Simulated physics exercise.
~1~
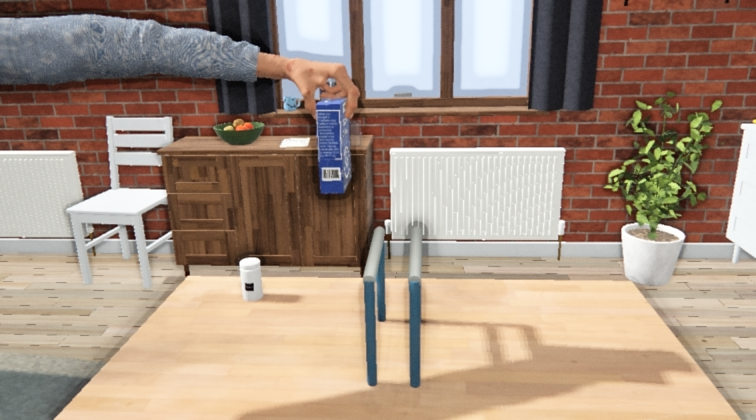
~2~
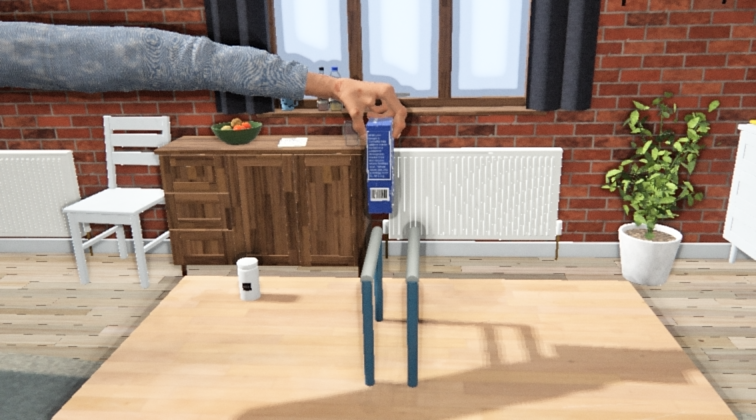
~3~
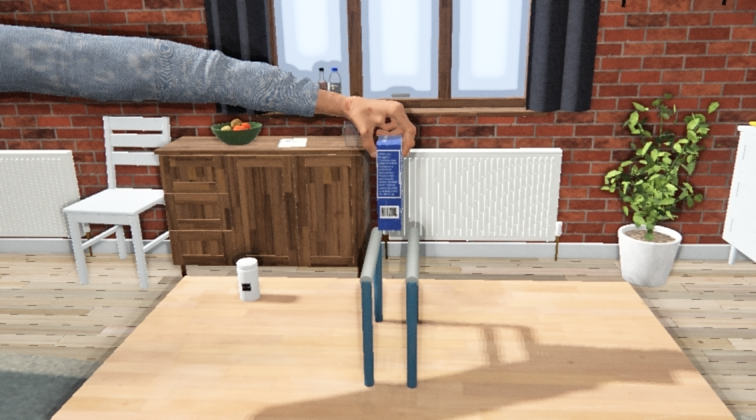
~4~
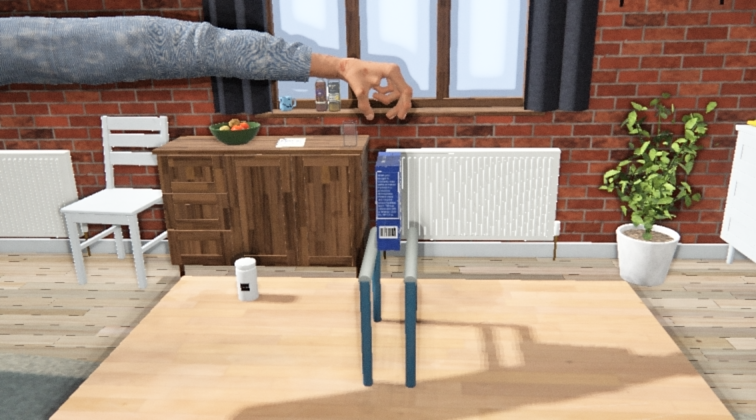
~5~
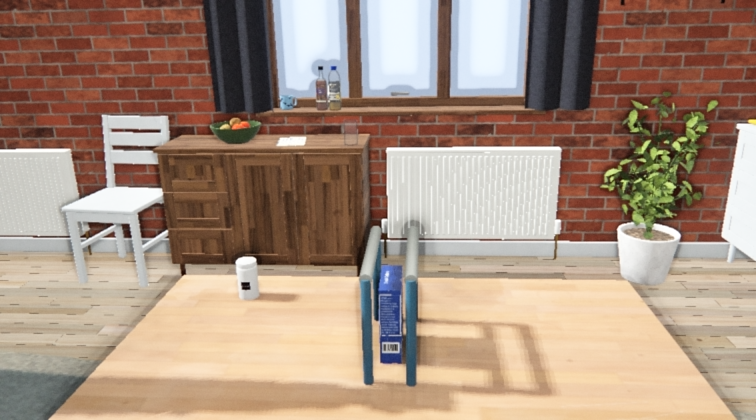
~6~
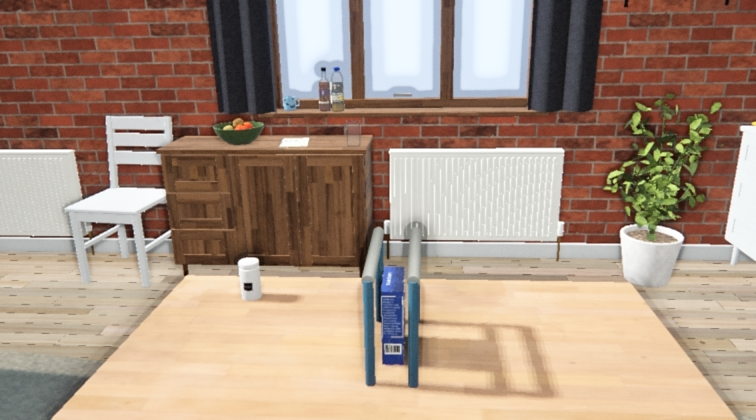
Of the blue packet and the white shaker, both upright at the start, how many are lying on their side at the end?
None of them are. The blue packet stands upright between the supports and the white shaker is still standing in its place.
